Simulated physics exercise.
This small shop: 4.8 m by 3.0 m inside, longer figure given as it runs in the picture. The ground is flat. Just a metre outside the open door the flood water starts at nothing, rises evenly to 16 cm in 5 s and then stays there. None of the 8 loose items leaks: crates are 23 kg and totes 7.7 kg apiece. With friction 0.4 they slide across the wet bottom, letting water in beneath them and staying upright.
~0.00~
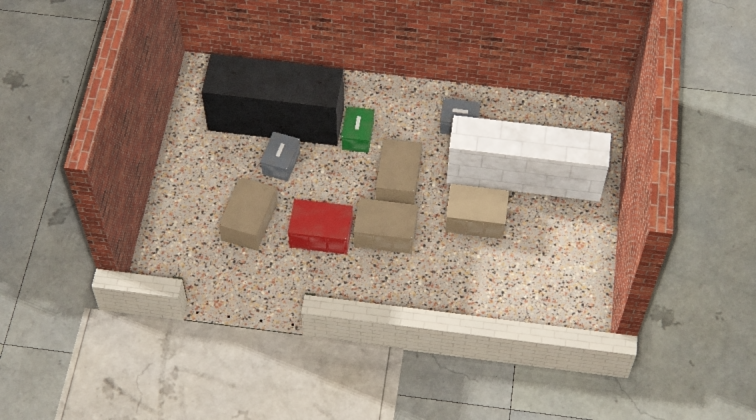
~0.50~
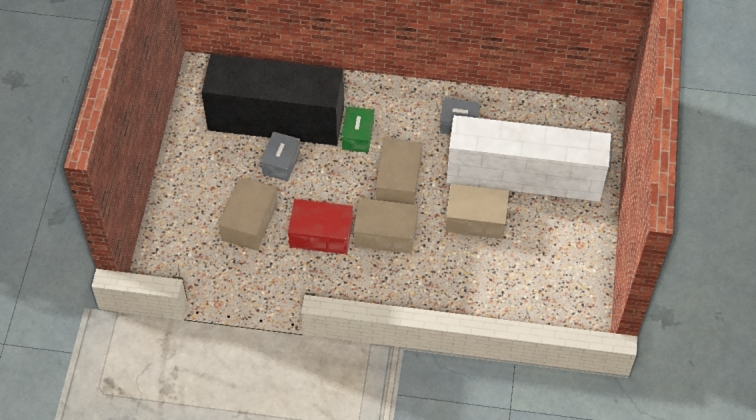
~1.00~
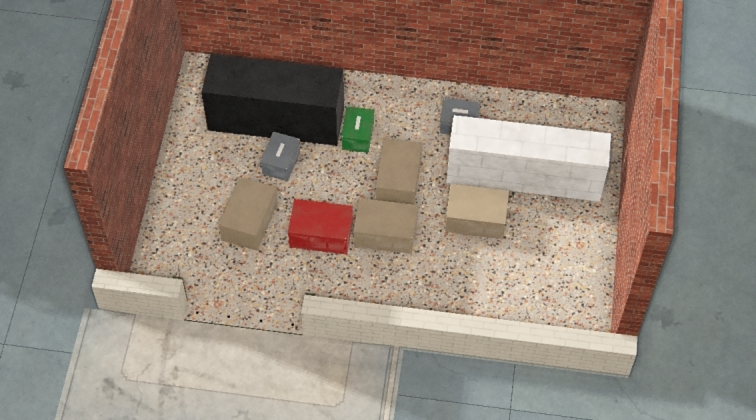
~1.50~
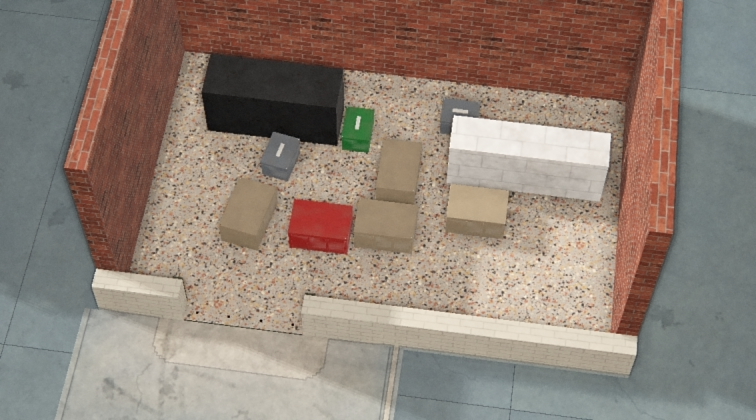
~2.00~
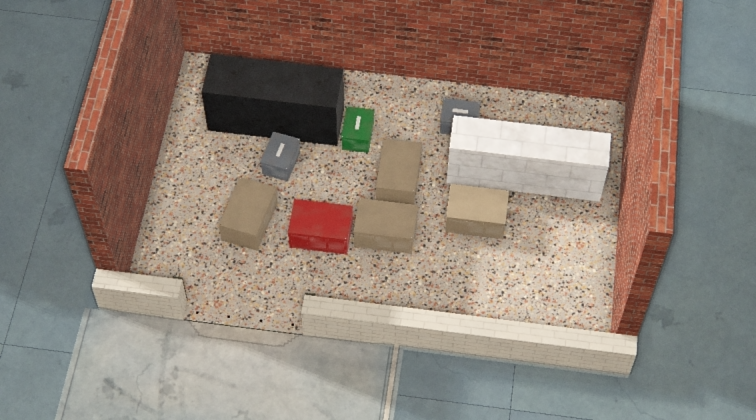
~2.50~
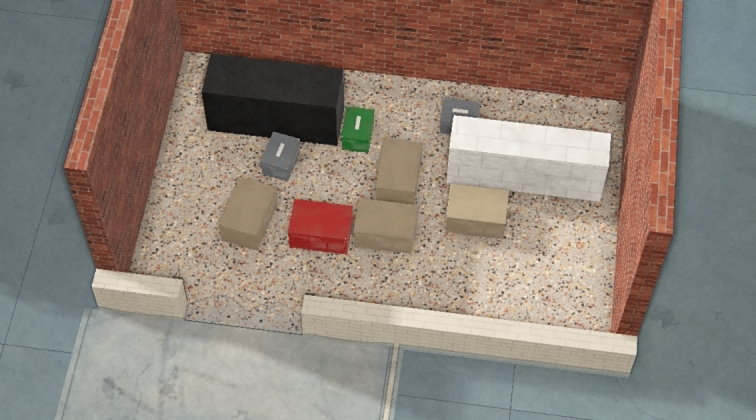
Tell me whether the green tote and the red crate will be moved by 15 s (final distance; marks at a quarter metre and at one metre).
By the end, the green tote has gone a long way and the red crate has gone a long way.
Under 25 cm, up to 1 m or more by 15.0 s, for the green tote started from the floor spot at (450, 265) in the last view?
It is nudged along.
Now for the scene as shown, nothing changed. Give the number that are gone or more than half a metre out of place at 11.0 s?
The answer is 4.
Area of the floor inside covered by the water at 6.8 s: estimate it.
7.5 m2.
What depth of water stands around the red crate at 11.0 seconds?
Roughly 9 cm.
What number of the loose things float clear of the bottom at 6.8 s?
0.
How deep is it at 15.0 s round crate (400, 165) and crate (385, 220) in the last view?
Close to 10 and 7 centimetres.
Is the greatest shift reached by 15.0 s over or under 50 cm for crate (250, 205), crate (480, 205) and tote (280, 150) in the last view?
Order as asked: Beyond, below, beyond.
After 3.5 s the green tote is near (358, 123), 0.0 m from its start, aground; the red crate is near (320, 219), 0.0 m from its start, aground; 0 afloat.
After 6.8 s the green tote is near (358, 123), 0.0 m from its start, aground; the red crate is near (327, 196), 0.3 m from its start, aground; 0 afloat.
After 11.0 s the green tote is near (492, 97), 1.5 m from its start, aground; the red crate is near (401, 103), 1.6 m from its start, aground; 2 afloat.
After 15.0 s the green tote is near (604, 121), 2.6 m from its start, afloat; the red crate is near (520, 98), 2.5 m from its start, afloat; 6 afloat.
